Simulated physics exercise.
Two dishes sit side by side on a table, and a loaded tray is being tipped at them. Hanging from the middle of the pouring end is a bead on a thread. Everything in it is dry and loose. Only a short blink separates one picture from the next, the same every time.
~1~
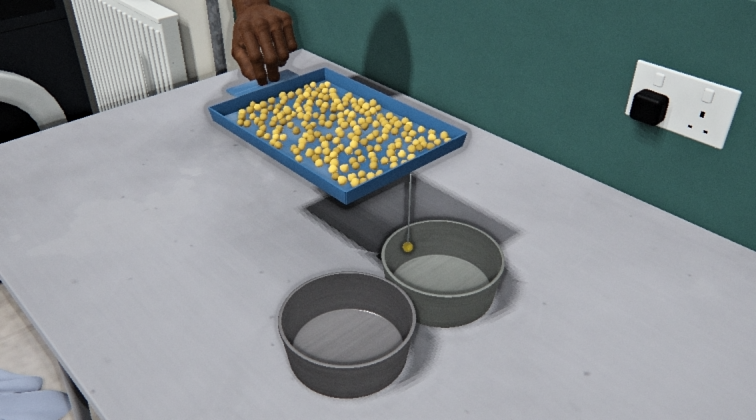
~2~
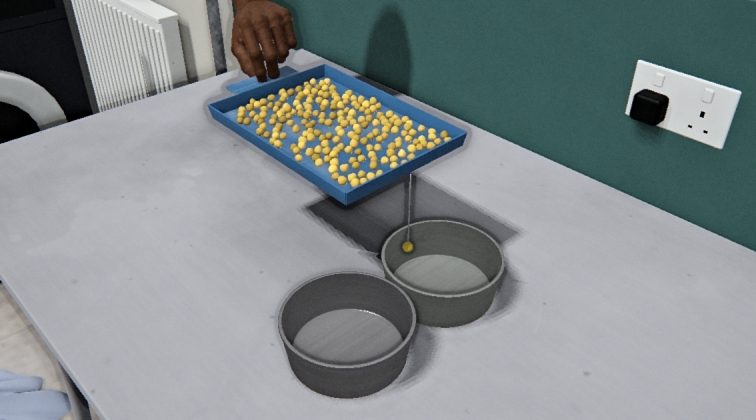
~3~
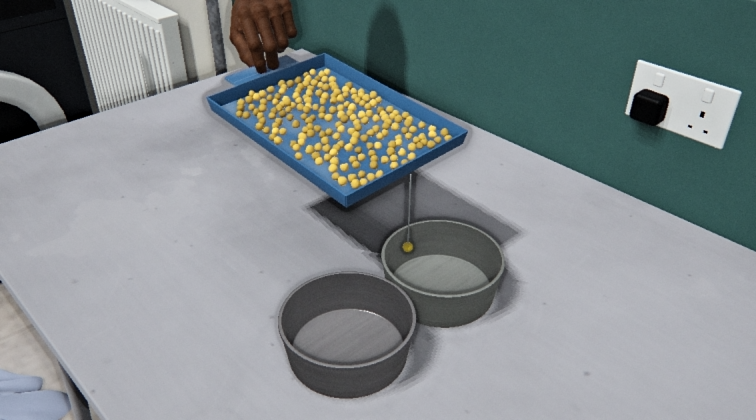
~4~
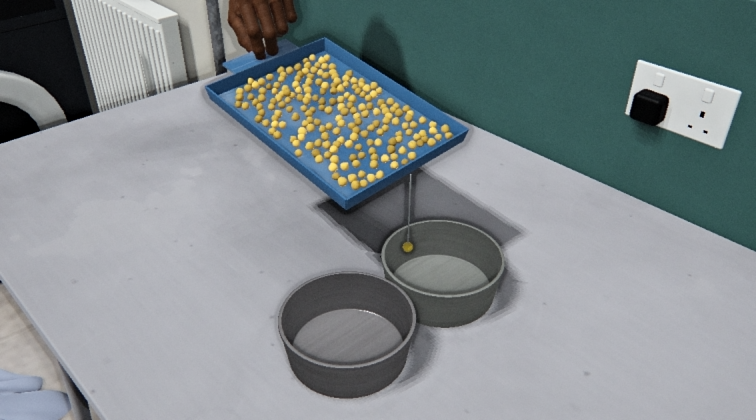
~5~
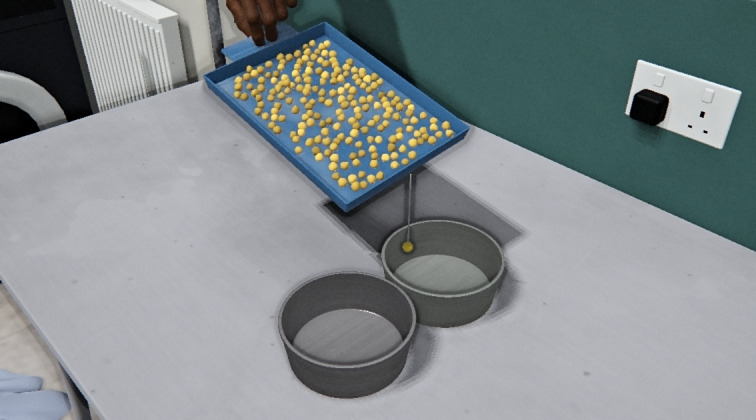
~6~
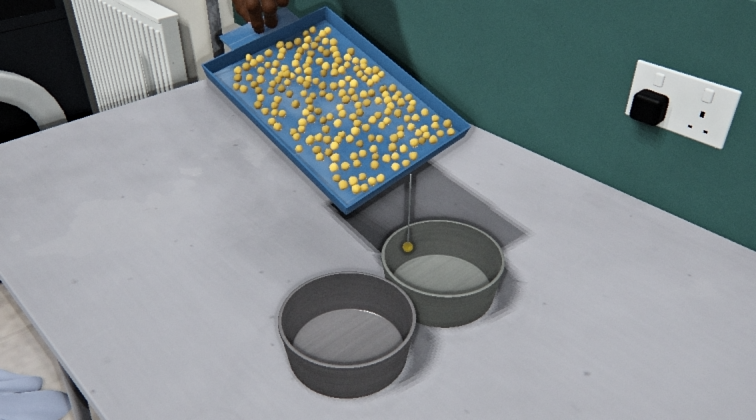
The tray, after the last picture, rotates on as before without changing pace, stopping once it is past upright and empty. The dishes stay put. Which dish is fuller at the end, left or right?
Looks to me like the dish on the left ends up with more.
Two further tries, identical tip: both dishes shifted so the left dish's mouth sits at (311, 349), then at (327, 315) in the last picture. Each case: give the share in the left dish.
It comes to near 20 per cent the first time and near 60 per cent the second time.
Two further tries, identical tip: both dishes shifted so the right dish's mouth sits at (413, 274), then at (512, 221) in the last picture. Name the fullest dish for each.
The rightmost dish, then the leftmost dish.
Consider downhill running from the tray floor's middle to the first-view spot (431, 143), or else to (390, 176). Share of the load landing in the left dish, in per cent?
Respectively close to 0 and 40 in a hundred.
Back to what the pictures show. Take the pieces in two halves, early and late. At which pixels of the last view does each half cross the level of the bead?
Around (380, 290) first; around (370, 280) second.
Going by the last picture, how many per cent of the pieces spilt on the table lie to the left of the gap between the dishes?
Left share: Some 10 per cent.
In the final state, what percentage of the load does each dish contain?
The left dish holds 70 % and the right dish holds 10 %.
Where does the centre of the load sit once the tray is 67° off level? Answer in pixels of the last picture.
Look around (360, 159) in the last picture.
Soon, tray tipped steeply; nearly all on the tray; a stray few in the air.
A while on, tray tipped past a quarter turn; most on the tray; a small part in the left dish; a stray few outside both; a stray few in the air.
Towards the end, tray tipped past a quarter turn; most in the left dish; a small part in the right dish; a small part outside both.
Finally, tray tipped past a quarter turn; most in the left dish; a small part in the right dish; a small part outside both.
